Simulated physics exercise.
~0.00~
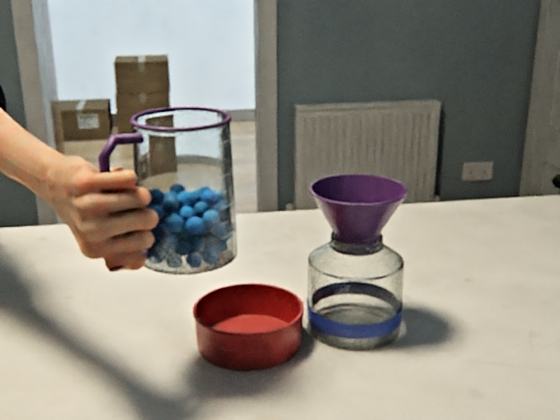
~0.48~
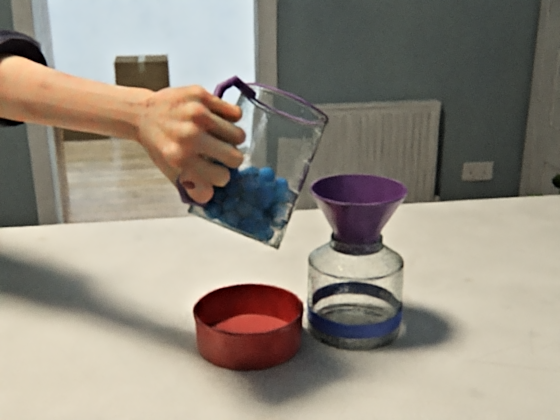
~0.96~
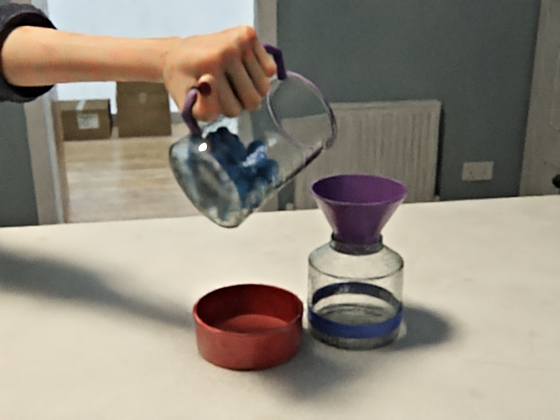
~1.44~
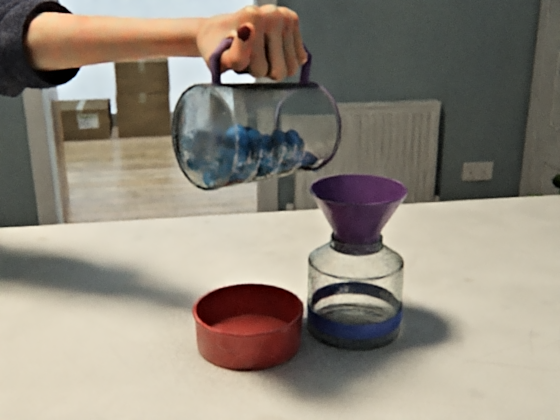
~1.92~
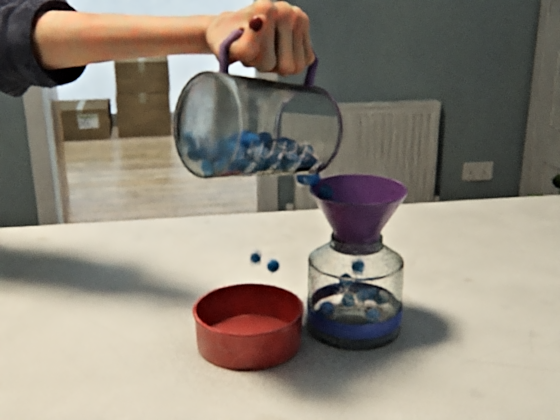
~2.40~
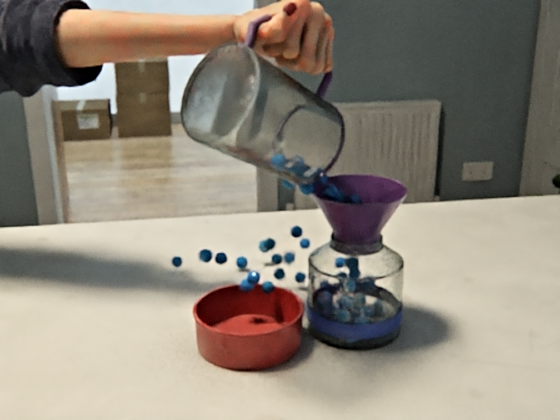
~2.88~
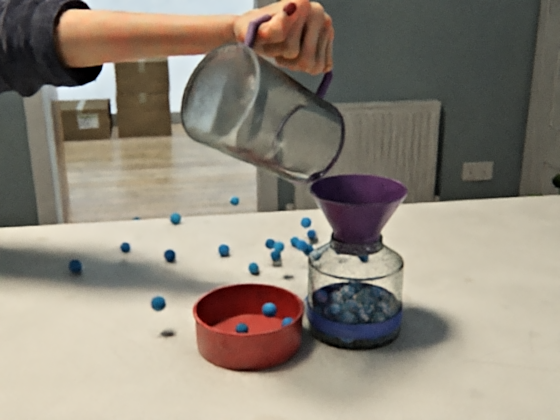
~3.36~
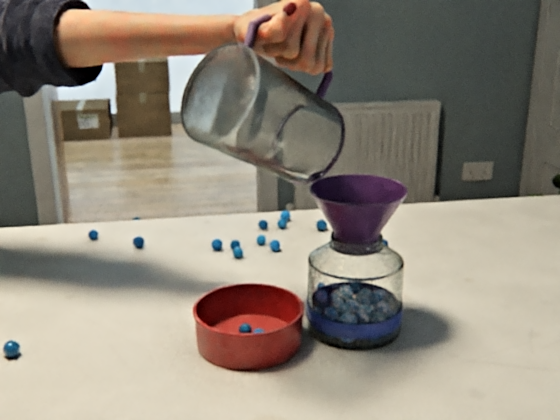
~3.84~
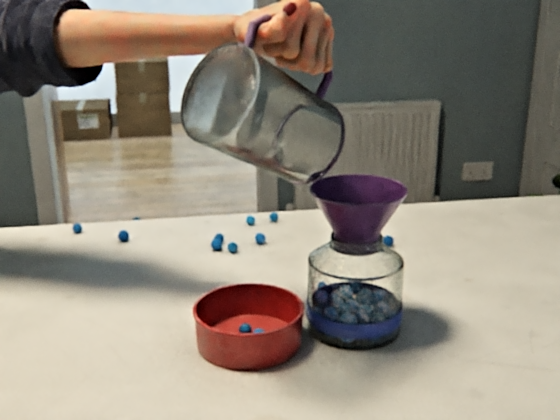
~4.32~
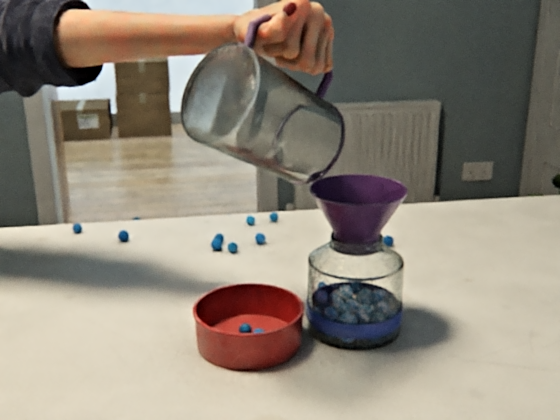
A hand lifts a clear jug with a purple rim and handle, filled with small blue balls, over a pale table in a room with a radiator and cardboard boxes behind, seen from a fixed view at the front. A red dish sits near the middle, beside a clear jar with a blue band and purple funnel. The hand tips the jug rightward until balls pour into the funnel. Many drop into the jar, while others scatter leftward across the table, some landing in the dish. Finally the emptied jug hangs tilted above the partly filled jar, with stray balls resting behind.
